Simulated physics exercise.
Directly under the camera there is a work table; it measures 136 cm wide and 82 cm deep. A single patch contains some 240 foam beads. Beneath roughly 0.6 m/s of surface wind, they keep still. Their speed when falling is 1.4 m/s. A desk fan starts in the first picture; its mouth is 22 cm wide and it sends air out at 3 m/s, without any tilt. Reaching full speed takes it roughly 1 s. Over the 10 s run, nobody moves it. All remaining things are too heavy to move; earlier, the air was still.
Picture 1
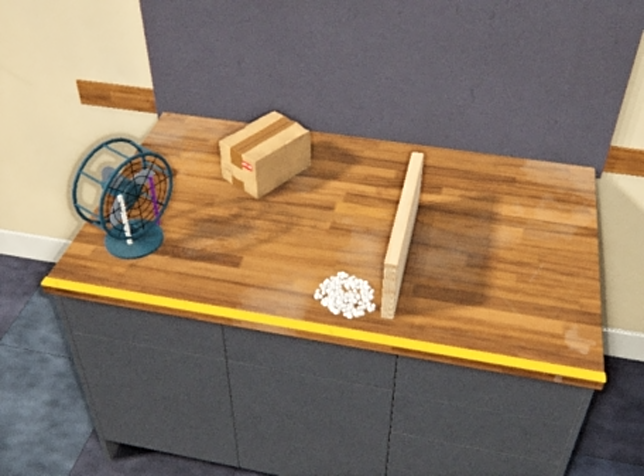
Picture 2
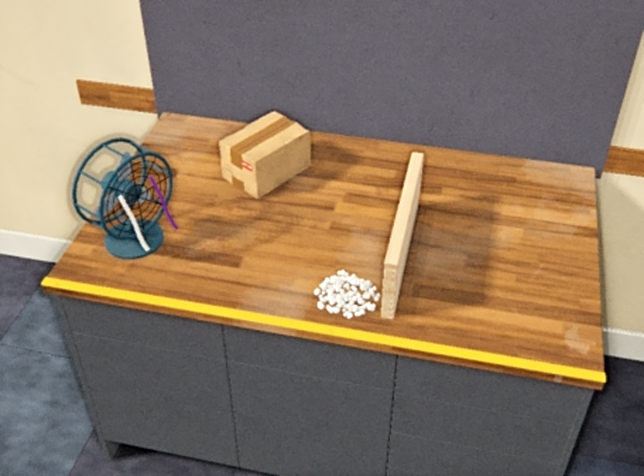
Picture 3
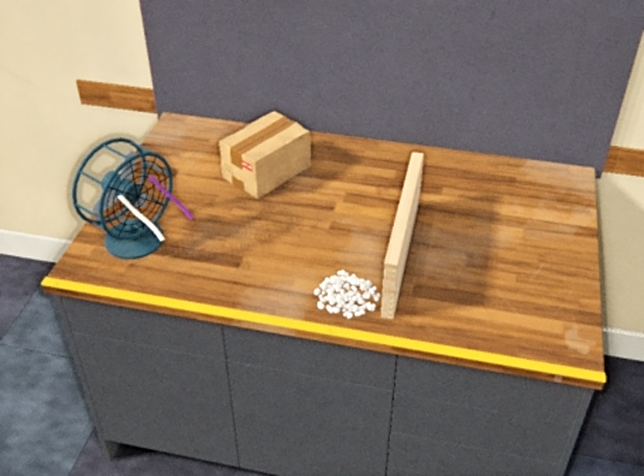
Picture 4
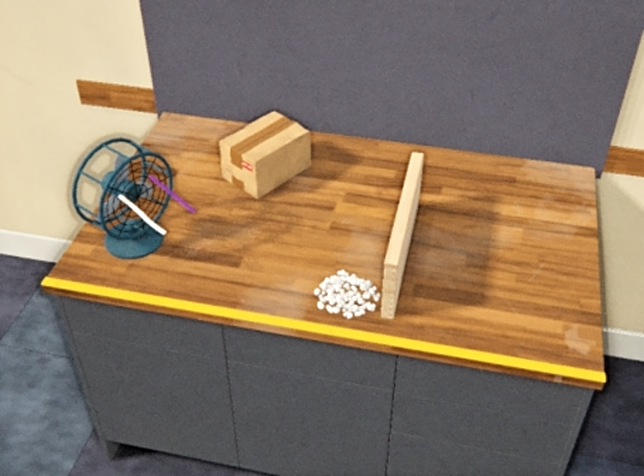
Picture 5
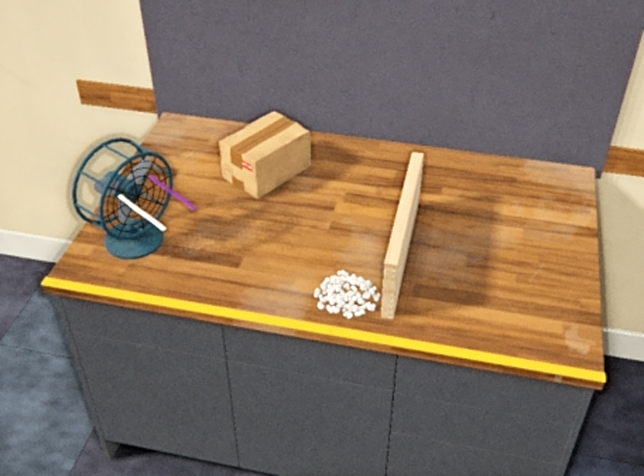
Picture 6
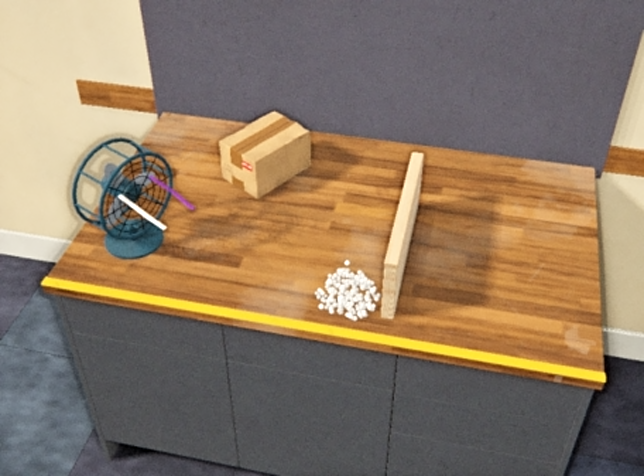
In this clip, the ribbons on a blue desk fan lift and stream outward on a wooden table beside a cardboard box, and later some white foam beads in a patch near an upright board shift slightly.
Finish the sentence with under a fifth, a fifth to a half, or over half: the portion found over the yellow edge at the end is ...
The portion found there is a fifth to a half.
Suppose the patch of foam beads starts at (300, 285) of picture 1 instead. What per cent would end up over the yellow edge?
In that case I'd expect around 15 percent.
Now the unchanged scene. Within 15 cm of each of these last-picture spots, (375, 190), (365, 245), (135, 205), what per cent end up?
I would say some 30 %, 30 % and 0 % respectively.
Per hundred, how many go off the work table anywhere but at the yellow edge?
0 per cent.
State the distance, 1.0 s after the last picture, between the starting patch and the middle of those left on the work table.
It works out to close to 30 cm.
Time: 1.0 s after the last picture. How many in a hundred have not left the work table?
About 70 % remain.
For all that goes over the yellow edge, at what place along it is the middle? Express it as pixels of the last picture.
I'd point to somewhere near (431, 352).
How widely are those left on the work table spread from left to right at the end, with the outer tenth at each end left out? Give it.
The middle group spans some 0 cm.
Then, 1.0 s after the last picture the count stands so, 31 % are over the yellow edge; the middle of those still in play is near (398, 234).
Then, 2.2 s after the last picture the count stands so, 33 % are over the yellow edge; the middle of those still in play is near (401, 227).
Then, 4.6 s after the last picture the count stands so, 33 % are over the yellow edge; the middle of those still in play is near (401, 223).
Then, 9.1 s after the last picture, at the end, 33 % are over the yellow edge; the middle of those still in play is near (402, 224).
